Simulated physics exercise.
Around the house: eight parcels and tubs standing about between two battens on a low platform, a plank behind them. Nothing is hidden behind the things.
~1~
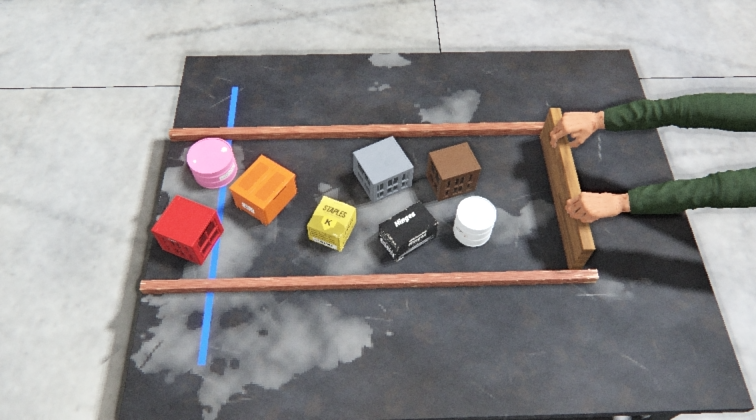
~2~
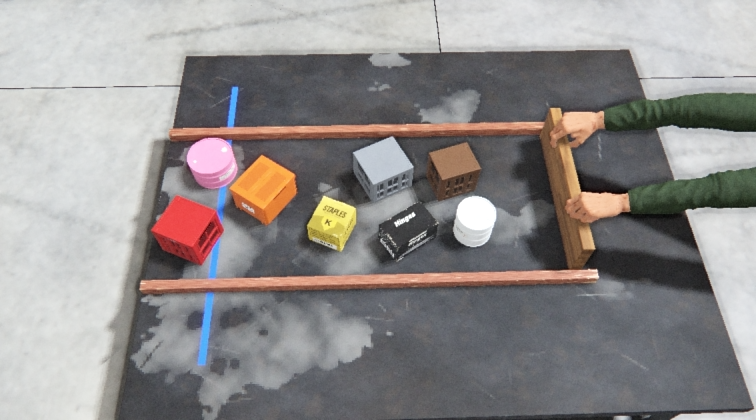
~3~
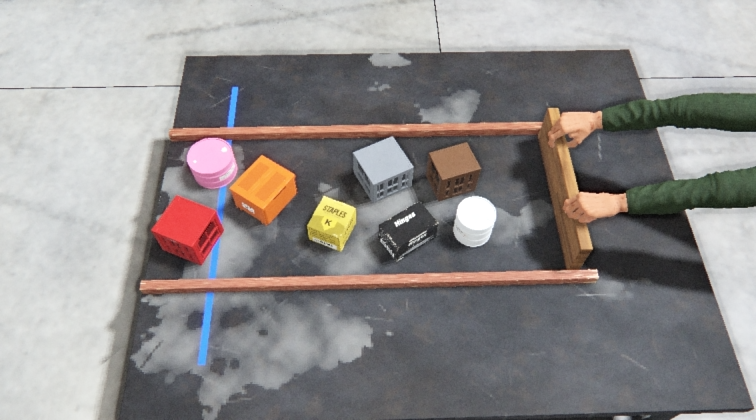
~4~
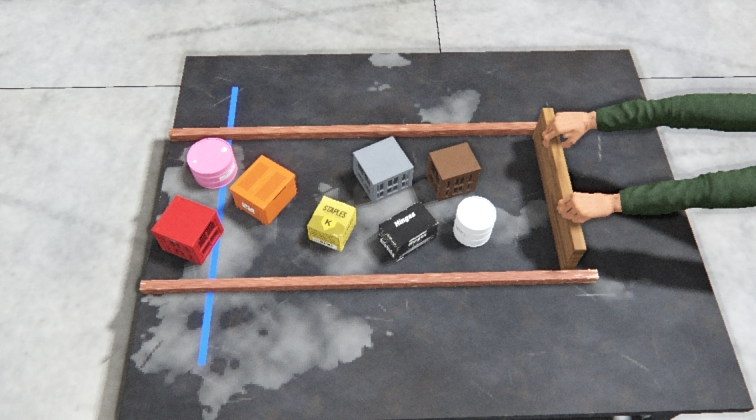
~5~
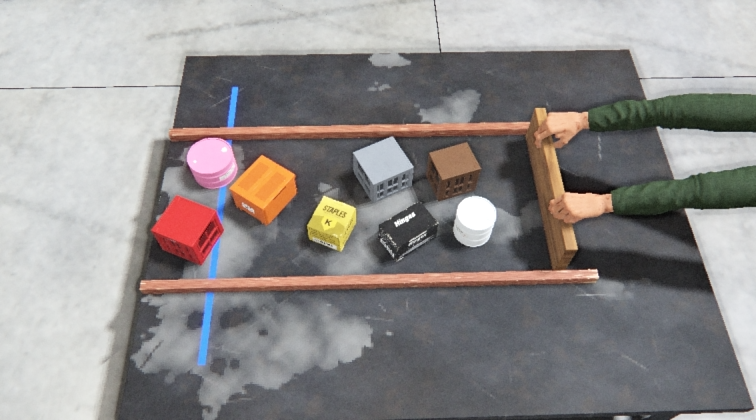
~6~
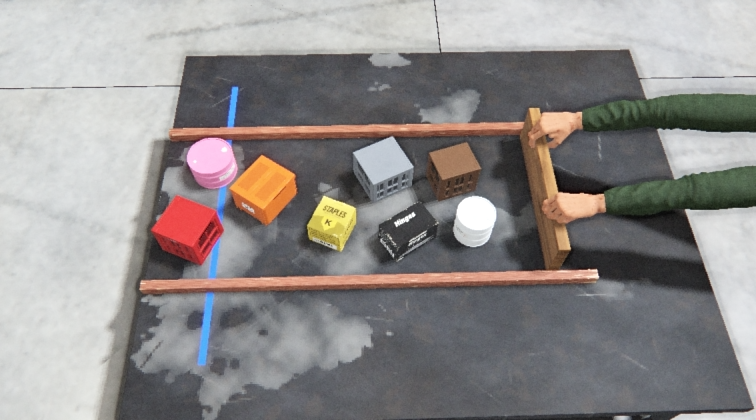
Two hands sliding a wooden plank slightly left between two battens, with eight colourful crates, boxes and tubs standing still.
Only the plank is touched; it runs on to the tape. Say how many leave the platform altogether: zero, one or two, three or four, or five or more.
As it turns out, the number that fall off is three or four.
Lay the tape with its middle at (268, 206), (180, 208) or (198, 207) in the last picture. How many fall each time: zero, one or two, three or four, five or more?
In that order: Not one; at least five; 5 or more.
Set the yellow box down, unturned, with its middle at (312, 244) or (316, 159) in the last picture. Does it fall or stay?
In that order, it stays on; falls.
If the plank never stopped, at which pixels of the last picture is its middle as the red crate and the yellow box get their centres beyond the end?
Its middle is around (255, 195) and around (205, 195).
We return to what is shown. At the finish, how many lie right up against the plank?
The number is 2.
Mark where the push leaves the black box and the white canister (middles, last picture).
The black box stops around (158, 251); the white canister around (196, 223).
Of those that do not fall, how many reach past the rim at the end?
2 of them.
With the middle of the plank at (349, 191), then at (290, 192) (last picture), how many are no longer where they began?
First 6, then 8.
Soon after, none off yet; red crate at rest near (189, 230); pink canister at rest near (213, 163); orange tote at rest near (265, 191).
In the end, the number that fall off is three or four; gone, grey crate, orange tote, pink canister and red crate.
